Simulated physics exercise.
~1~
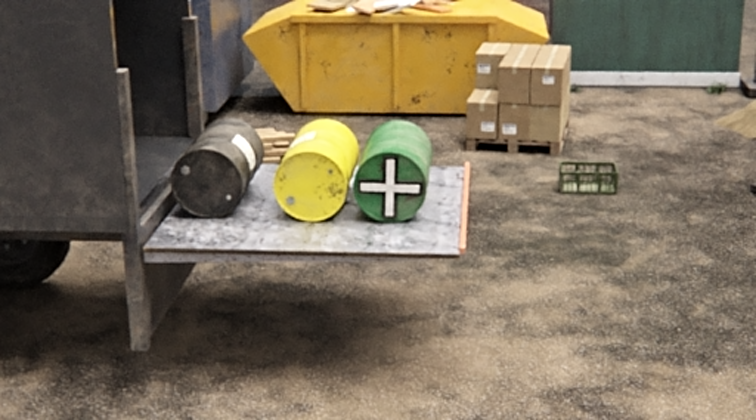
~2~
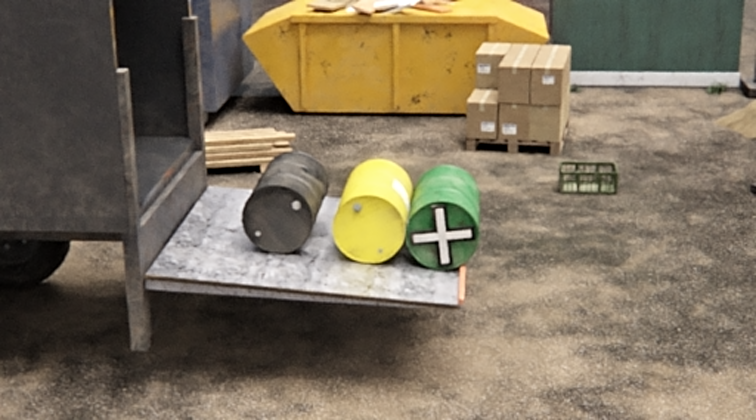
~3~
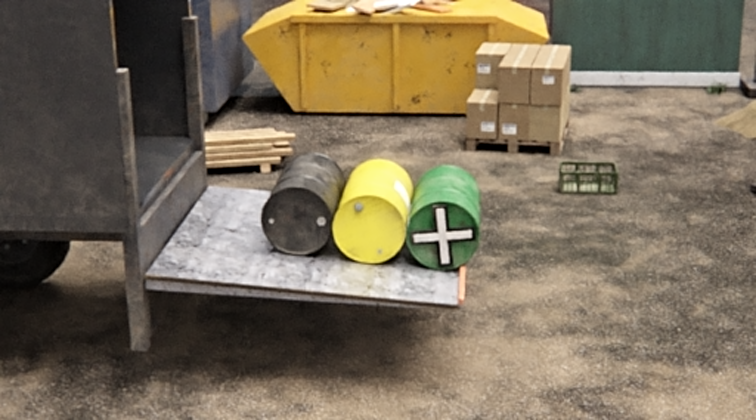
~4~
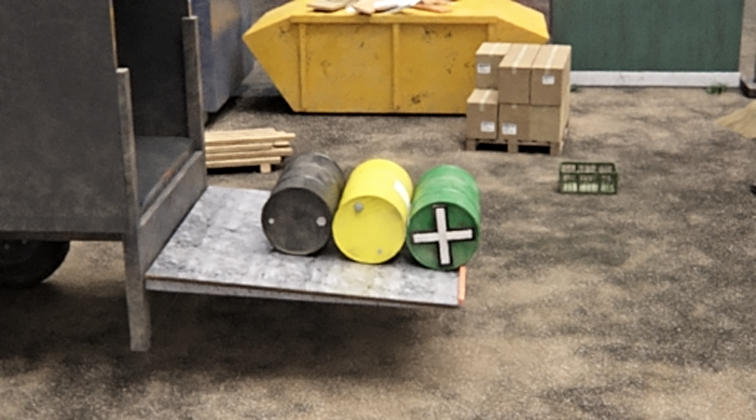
A truck's tail-lift holding three drums, dark, yellow and green with a white cross, lowered a little and tipped outwards, and the drums rolled right towards its edge. They came to rest side by side against the stop, all still on the plate.
